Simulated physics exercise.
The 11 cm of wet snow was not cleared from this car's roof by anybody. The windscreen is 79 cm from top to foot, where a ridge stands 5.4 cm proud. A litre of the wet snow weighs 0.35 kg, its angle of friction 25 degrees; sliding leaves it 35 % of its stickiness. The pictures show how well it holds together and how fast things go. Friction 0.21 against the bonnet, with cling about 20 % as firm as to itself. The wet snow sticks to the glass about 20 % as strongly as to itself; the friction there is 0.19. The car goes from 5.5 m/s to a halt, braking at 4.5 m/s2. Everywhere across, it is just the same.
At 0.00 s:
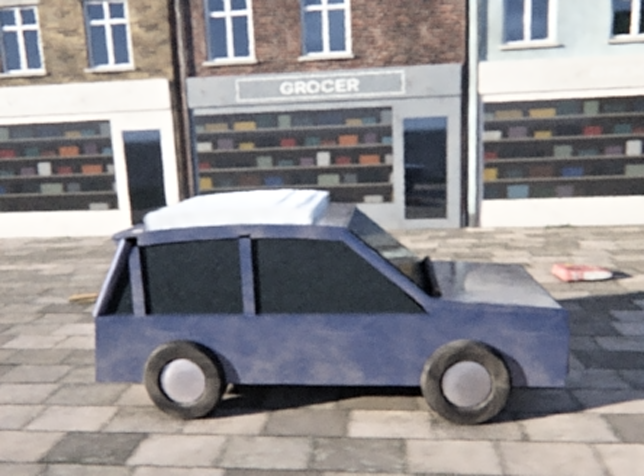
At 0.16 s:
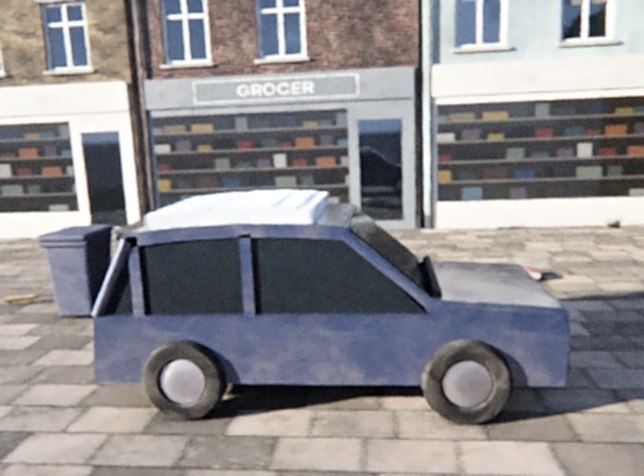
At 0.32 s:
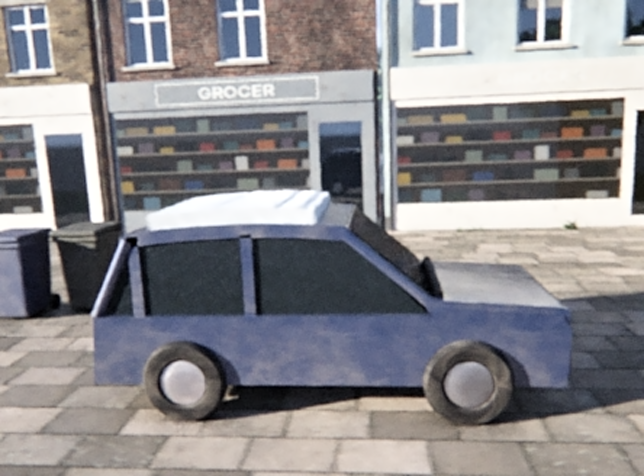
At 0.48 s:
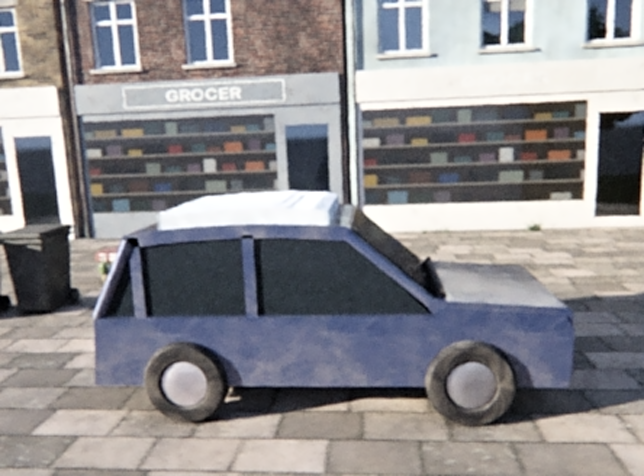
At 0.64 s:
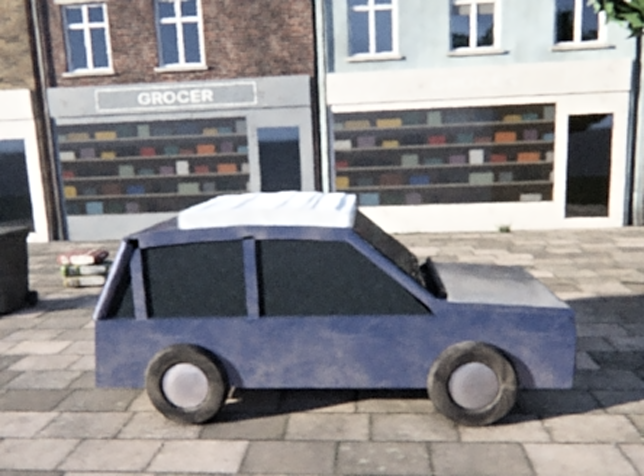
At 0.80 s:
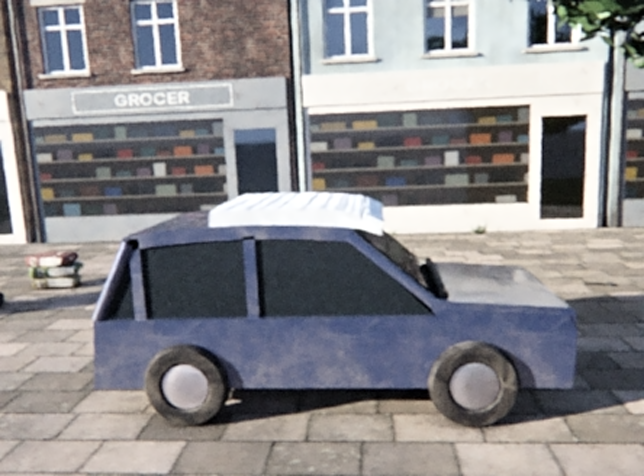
At the start, a dark blue car with a slab of white snow on its roof is seen side-on, shopfronts sliding left behind it. Bins and a stack of books emerge behind its rear as the background's shift lessens, and the snow slides right along the roof, its front edge reaching over the windscreen.
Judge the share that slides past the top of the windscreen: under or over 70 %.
The result: Beyond 70 per cent.
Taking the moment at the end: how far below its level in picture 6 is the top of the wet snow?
Measured change: About 60 cm.
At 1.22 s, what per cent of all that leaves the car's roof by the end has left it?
About 100 out of 100.
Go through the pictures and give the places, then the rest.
In the first frame, front end of the wet snow at (310, 212).
In the second frame, front end of the wet snow at (310, 211).
In the third frame, front end of the wet snow at (314, 211), its middle shifted 1.6 cm.
In the fourth frame, front end of the wet snow at (326, 213), its middle shifted 8.5 cm.
In the fifth frame, front end of the wet snow at (349, 215), its middle shifted 23 cm.
In the sixth frame, front end of the wet snow at (383, 222), its middle shifted 45 cm, 18 % of it past the top of the windscreen, cracking.
By 1.22 s, none of the snow is on the roof, 48 % on the glass, 52 % on the bonnet and none has gone off the nose.
By 1.72 s, none of the snow is on the roof, 1 % on the glass, 28 % on the bonnet and 72 % has gone off the nose.
By 2.22 s, none of the snow is on the roof, 1 % on the glass, 8 % on the bonnet and 92 % has gone off the nose.
By 2.72 s, none of the snow is on the roof, 1 % on the glass, 8 % on the bonnet and 92 % has gone off the nose.
By 2.82 s, at the end, none of the snow is on the roof, 1 % on the glass, 8 % on the bonnet and 92 % has gone off the nose.
